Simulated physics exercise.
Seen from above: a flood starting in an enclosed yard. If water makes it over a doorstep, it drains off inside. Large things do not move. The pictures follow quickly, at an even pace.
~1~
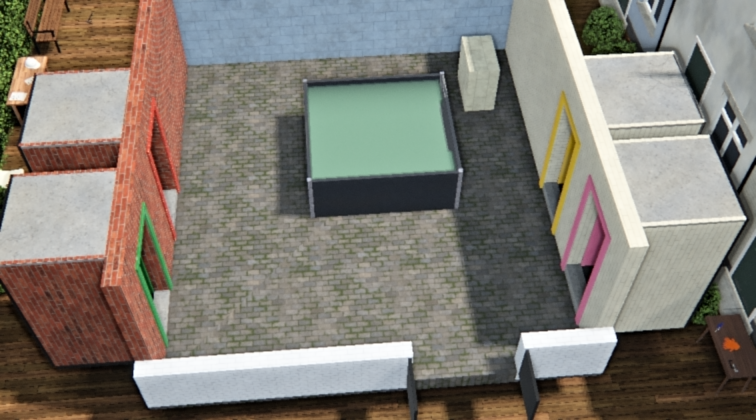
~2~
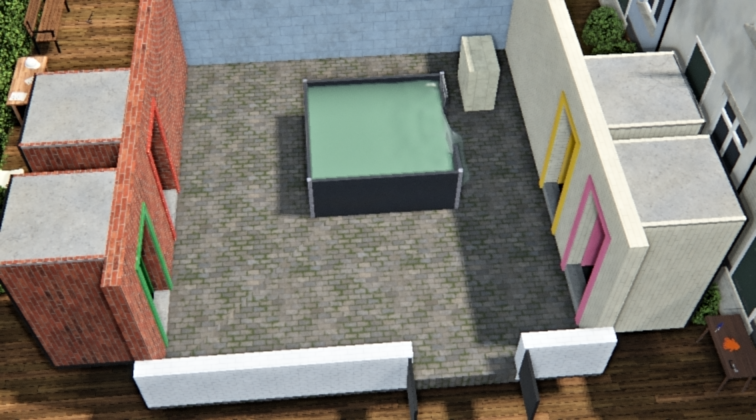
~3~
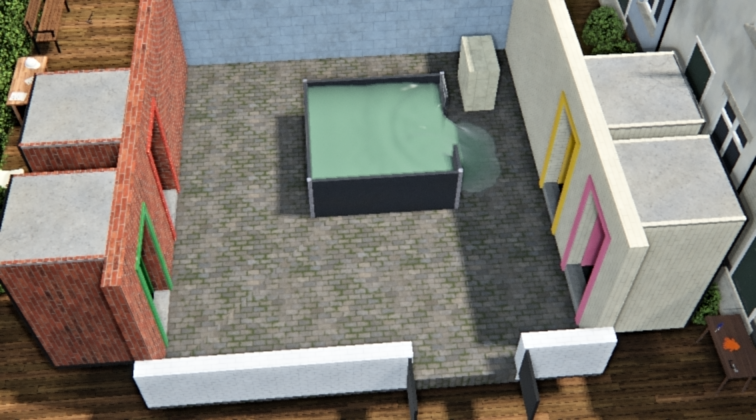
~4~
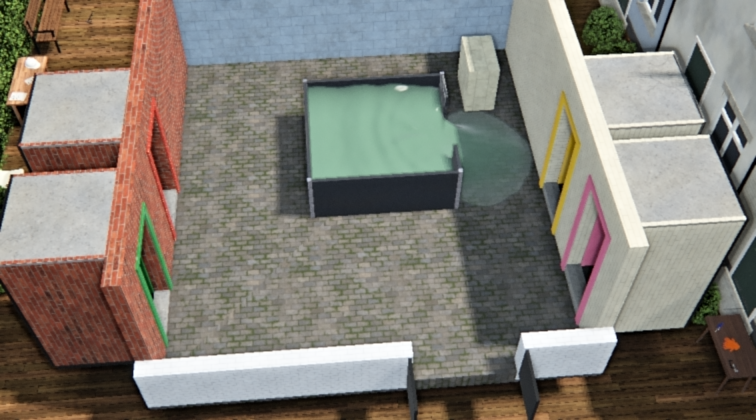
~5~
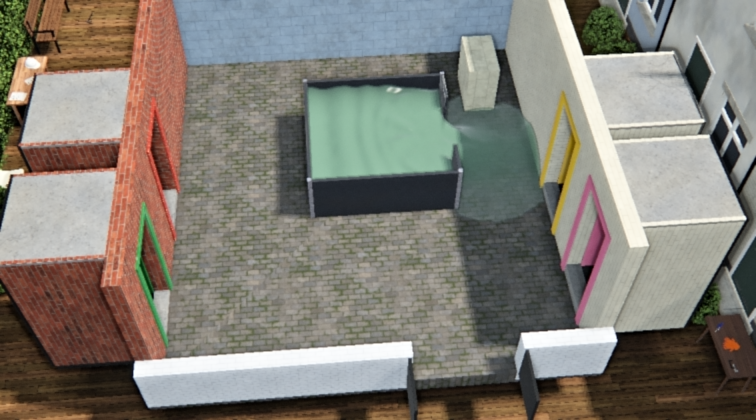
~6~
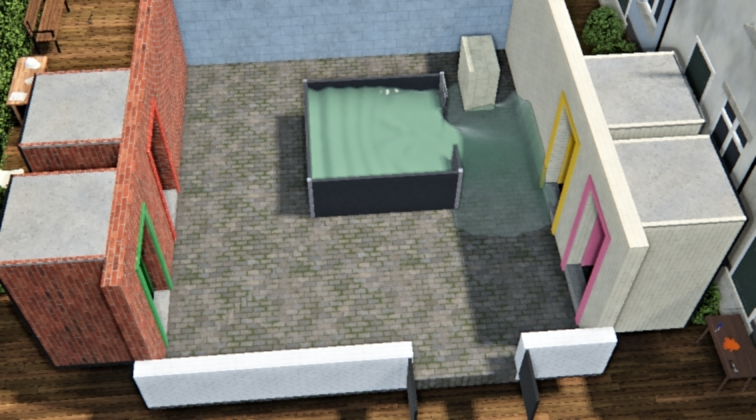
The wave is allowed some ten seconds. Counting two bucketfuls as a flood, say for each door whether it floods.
As I see it, pink door: Within two buckets; red door: Within two buckets; yellow door: Exceeds two buckets; green door: Exceeds two buckets.
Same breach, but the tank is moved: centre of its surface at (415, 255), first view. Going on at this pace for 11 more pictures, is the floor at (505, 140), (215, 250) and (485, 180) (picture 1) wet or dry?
In the order asked: Reached by the flood, not reached, reached by the flood.
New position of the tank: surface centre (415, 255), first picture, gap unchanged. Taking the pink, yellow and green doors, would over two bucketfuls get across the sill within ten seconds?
Result - pink door: Past the limit, yellow door: Past the limit, green door: Short of the limit.
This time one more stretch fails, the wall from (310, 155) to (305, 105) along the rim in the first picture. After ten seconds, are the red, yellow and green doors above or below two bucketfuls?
One by one: Red passes that mark, yellow holds, green takes more.
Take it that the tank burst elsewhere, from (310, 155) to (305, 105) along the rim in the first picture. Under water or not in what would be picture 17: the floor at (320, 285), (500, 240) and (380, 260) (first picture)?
Going in your order, I'd say still bare, then still bare, then still bare.
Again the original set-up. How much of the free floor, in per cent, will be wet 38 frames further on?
Some 85 per cent.
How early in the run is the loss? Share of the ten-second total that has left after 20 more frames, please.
Note - share reached: 25 %.
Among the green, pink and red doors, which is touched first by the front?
The pink one.
A moment on, water covers 15 % of the floor; the pink door wet at the sill, nothing in, the red door not reached, the yellow door under two buckets in, the green door not reached.
Next, water covers 30 % of the floor; the pink door wet at the sill, nothing in, the red door not reached, the yellow door over two buckets in, the green door not reached.
Then, water covers 55 % of the floor; the pink door wet at the sill, nothing in, the red door not reached, the yellow door far over two buckets in, the green door not reached.
Later, water covers 85 % of the floor; the pink door under two buckets in, the red door wet at the sill, nothing in, the yellow door far over two buckets in, the green door under two buckets in.
In the end, water covers 100 % of the floor; the pink door under two buckets in, the red door wet at the sill, nothing in, the yellow door far over two buckets in, the green door far over two buckets in.
